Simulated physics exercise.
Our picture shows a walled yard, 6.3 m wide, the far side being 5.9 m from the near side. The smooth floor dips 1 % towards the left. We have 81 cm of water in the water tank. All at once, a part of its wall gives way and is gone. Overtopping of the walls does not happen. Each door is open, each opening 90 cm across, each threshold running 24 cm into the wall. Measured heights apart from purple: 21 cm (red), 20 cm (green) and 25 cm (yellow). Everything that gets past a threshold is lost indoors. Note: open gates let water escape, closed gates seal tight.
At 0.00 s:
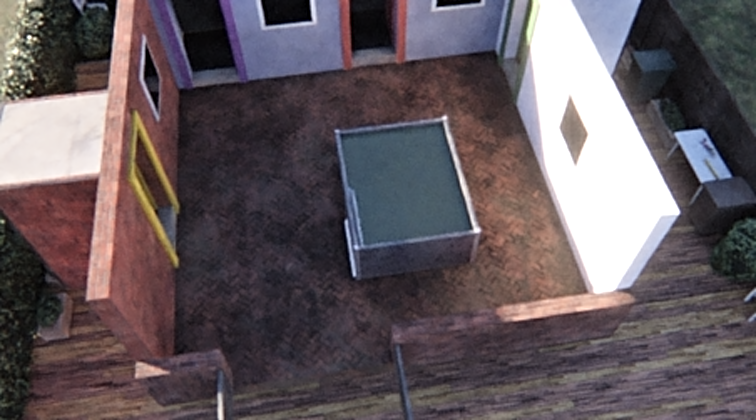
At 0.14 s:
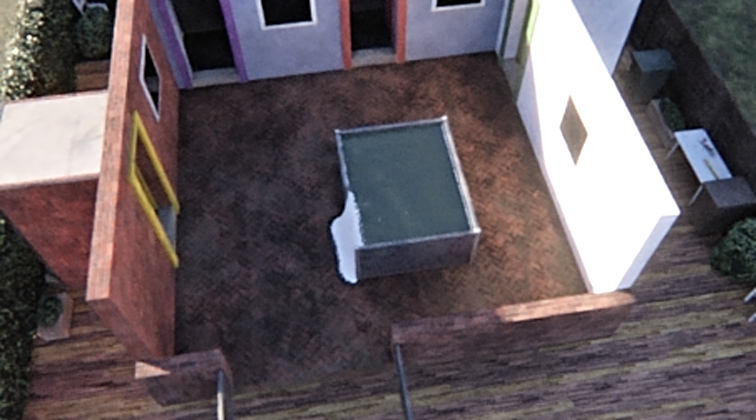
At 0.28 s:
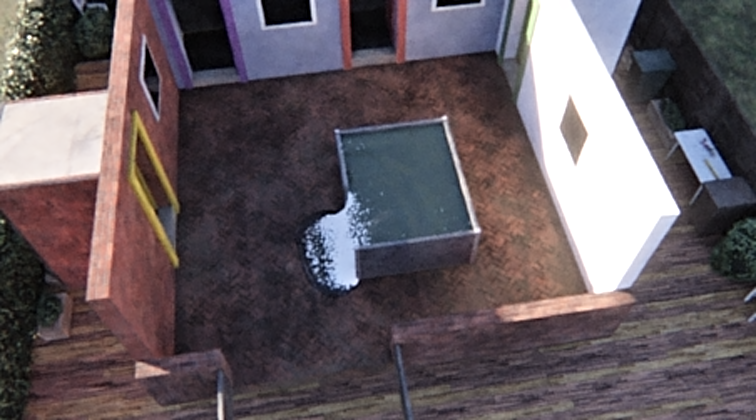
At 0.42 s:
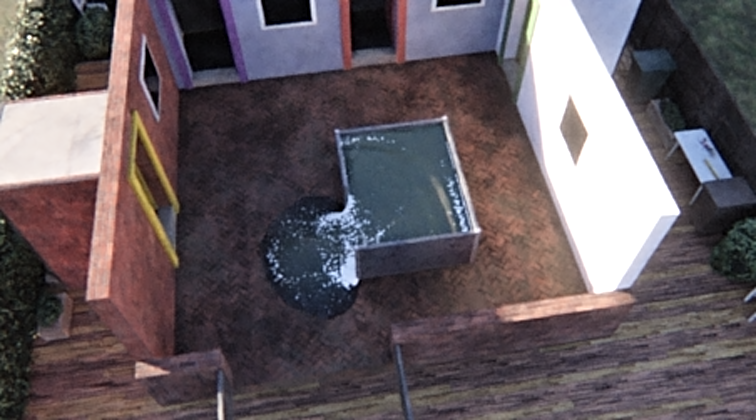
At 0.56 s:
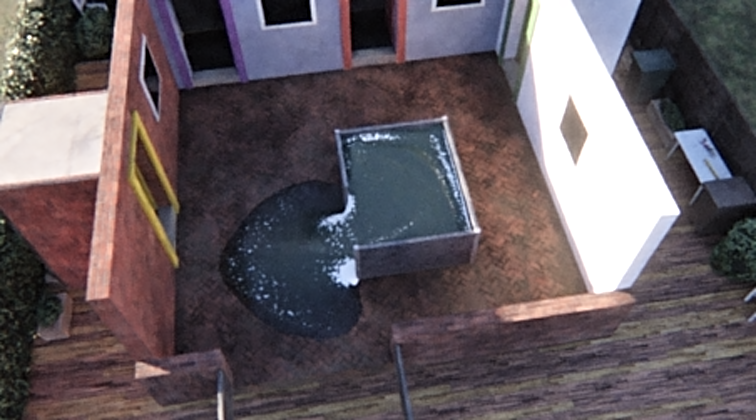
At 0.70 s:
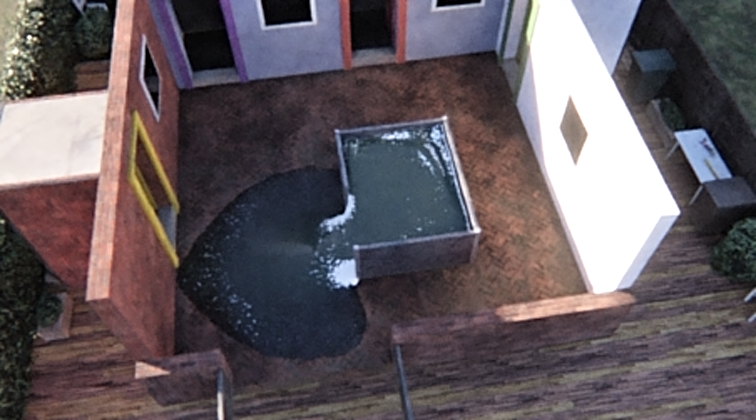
A brick-floored walled yard is seen from high above by a camera that stays still. A square, grey-sided tank of dark green water stands near the middle, with purple and orange doorways in the pale far wall, a yellow-framed opening on the left and a bright white wall on the right. Water bursts white from the tank's left side, then spreads leftward across the floor in a widening dark, rounded sheet flecked with foam, while ripples stir the tank's surface.
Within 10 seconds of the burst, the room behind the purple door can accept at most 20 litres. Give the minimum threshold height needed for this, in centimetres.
Roughly 18 centimetres.
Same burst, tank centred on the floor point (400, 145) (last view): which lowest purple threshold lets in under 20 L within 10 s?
It should be around 21 cm high.
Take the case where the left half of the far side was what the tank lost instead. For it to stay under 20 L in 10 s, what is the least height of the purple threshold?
In that case you'd want it roughly 23 cm high.
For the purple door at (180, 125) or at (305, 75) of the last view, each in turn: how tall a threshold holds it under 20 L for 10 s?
First place around 11.5 cm, second around 6.5 cm.
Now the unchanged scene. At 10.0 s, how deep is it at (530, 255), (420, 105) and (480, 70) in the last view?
First spot about 2 cm, second about 5 cm, third about 9 cm.
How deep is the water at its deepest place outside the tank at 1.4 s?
Max depth: About 56 cm.
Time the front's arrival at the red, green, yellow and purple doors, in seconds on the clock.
So red sees it at 3.8 s, green at 6.0 s, yellow at 0.8 s and purple at 2.4 s.
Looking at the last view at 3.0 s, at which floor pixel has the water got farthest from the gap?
(180, 93).
After 1.4 s water covers 30 % of the floor, deepest (56 cm) near (174, 380); it has not reached the purple door.
After 3.0 s water covers 40 % of the floor, deepest (30 cm) near (174, 380); 22 cm at the purple door, 1 litre in over its 17 cm threshold.
After 10.0 s water covers 85 % of the floor, deepest (11 cm) near (178, 166); 10 cm at the purple door, 31 litres in over its 17 cm threshold.
At the purple door as built, the water arrived by 2.5 s and peaked near 23 cm at 4.4 s.
With a threshold of 15.5 cm, 49 litres would have come in within the 10 s; with 20.5 cm, 7 litres. So under 20 litres takes about 18 cm.
